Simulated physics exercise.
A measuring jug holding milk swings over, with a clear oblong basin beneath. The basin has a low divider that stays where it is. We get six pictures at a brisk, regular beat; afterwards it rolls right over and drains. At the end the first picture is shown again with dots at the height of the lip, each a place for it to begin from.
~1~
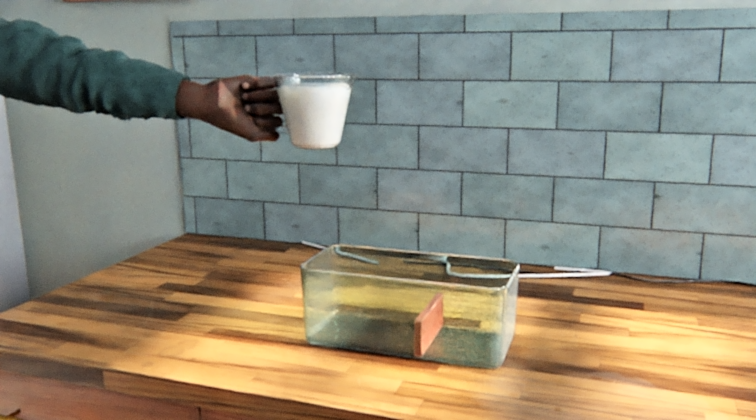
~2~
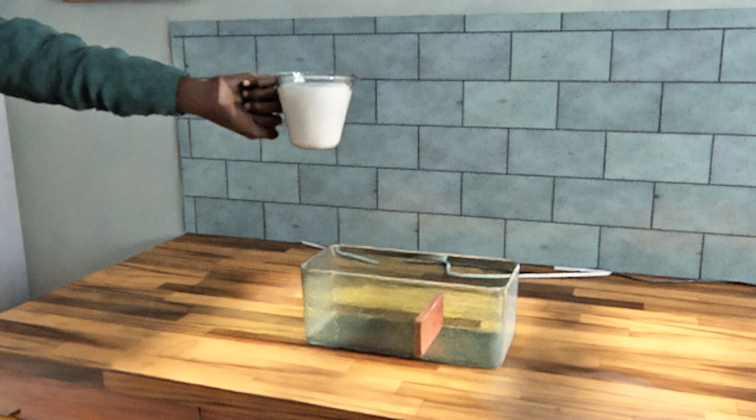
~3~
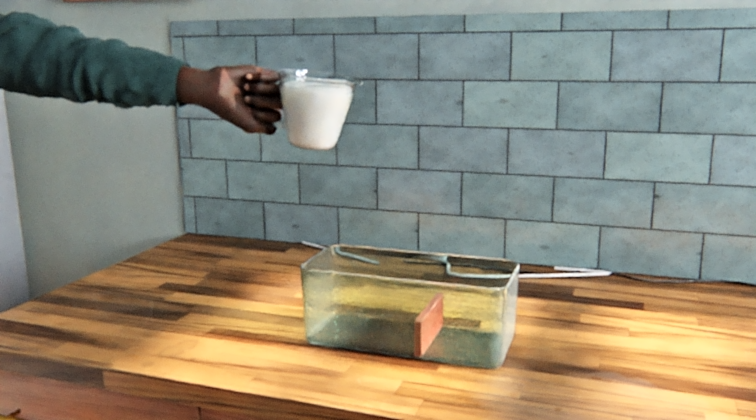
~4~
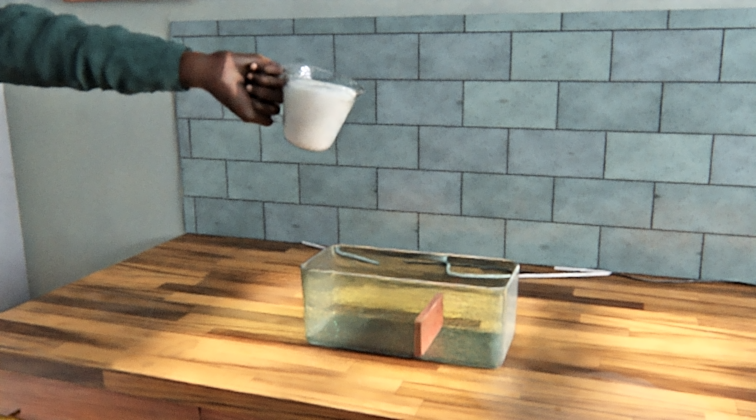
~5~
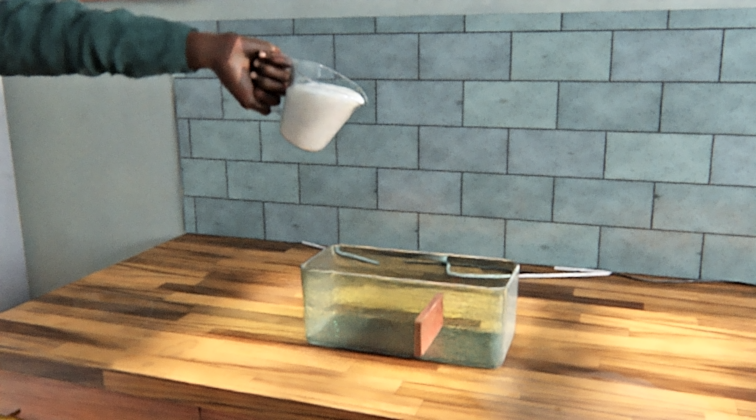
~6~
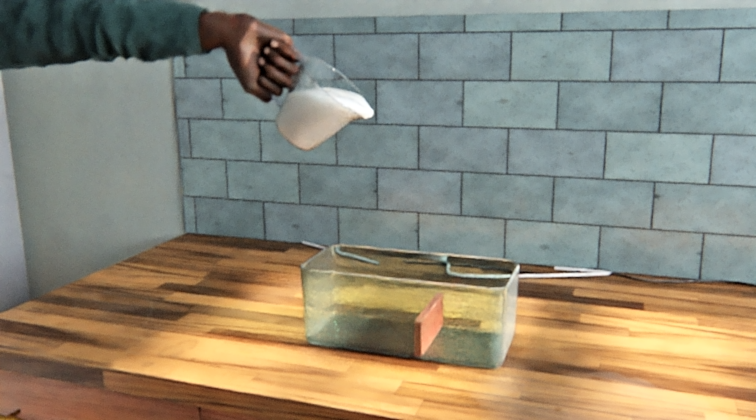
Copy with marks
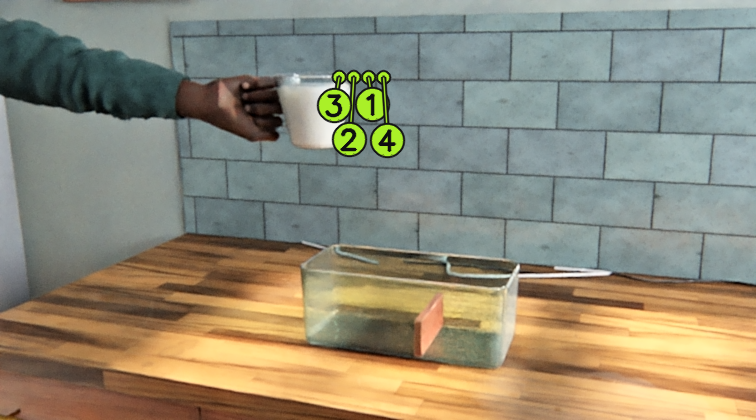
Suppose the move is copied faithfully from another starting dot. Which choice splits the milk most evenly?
The best place is 4.
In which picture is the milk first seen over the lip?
Picture 6.
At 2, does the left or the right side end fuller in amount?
More ends on the left.
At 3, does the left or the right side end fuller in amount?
The left one.
In lime, 1 at (368, 77); 2 at (353, 77); 3 at (339, 77); 4 at (383, 77).
Choosing 1, about 76 % ends left of the wall and 16 % right of it; 8 % is lost outside.
Choosing 2, about 82 % ends left of the wall and 6 % right of it; 12 % is lost outside.
Choosing 3, about 83 % ends left of the wall and 7 % right of it; 10 % is lost outside.
Choosing 4, about 56 % ends left of the wall and 39 % right of it; 5 % is lost outside.
